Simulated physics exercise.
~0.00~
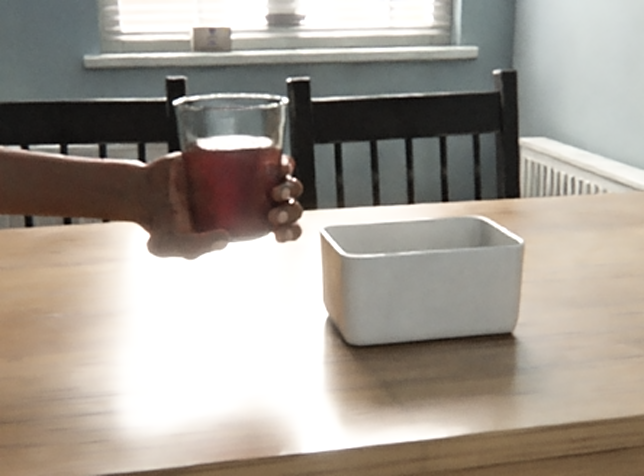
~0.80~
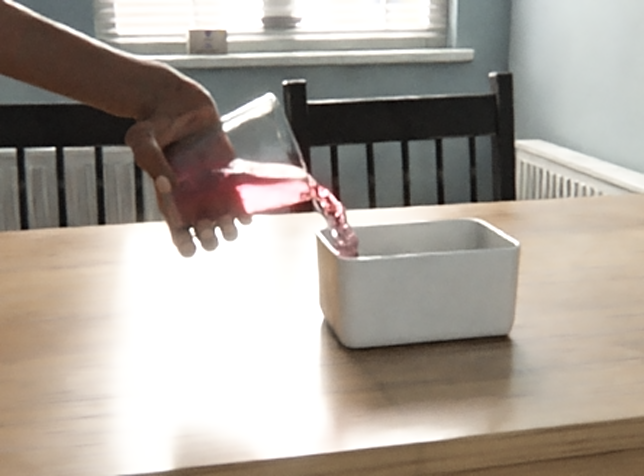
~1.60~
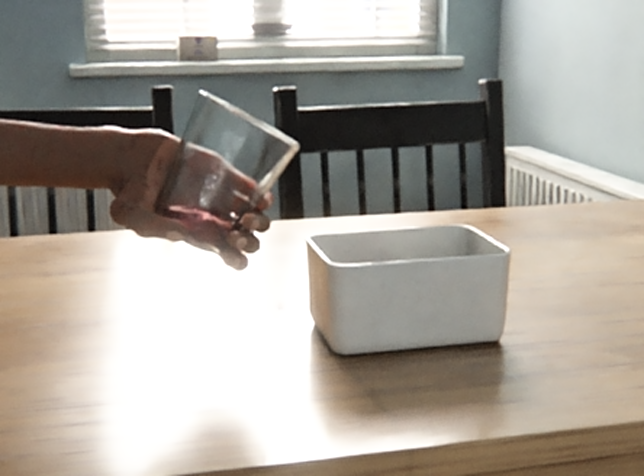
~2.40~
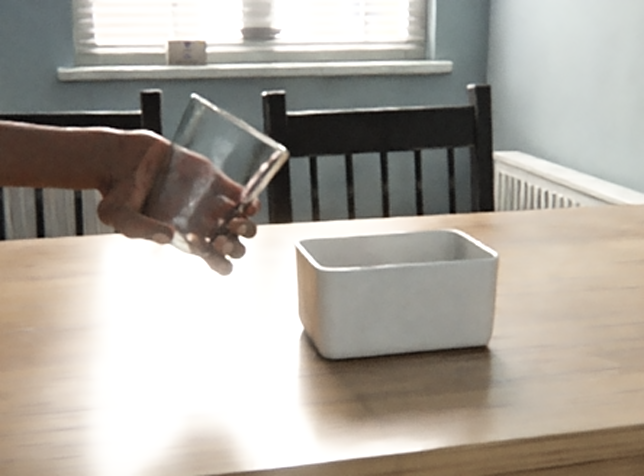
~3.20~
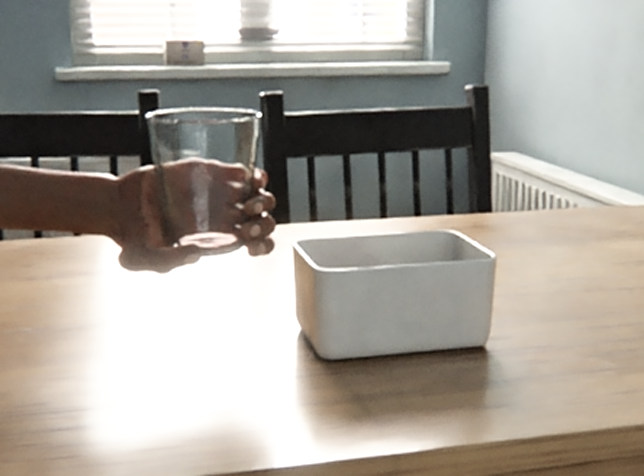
A hand tipping a glass of red liquid into a white box on a wooden table, then turning the emptied glass upright.
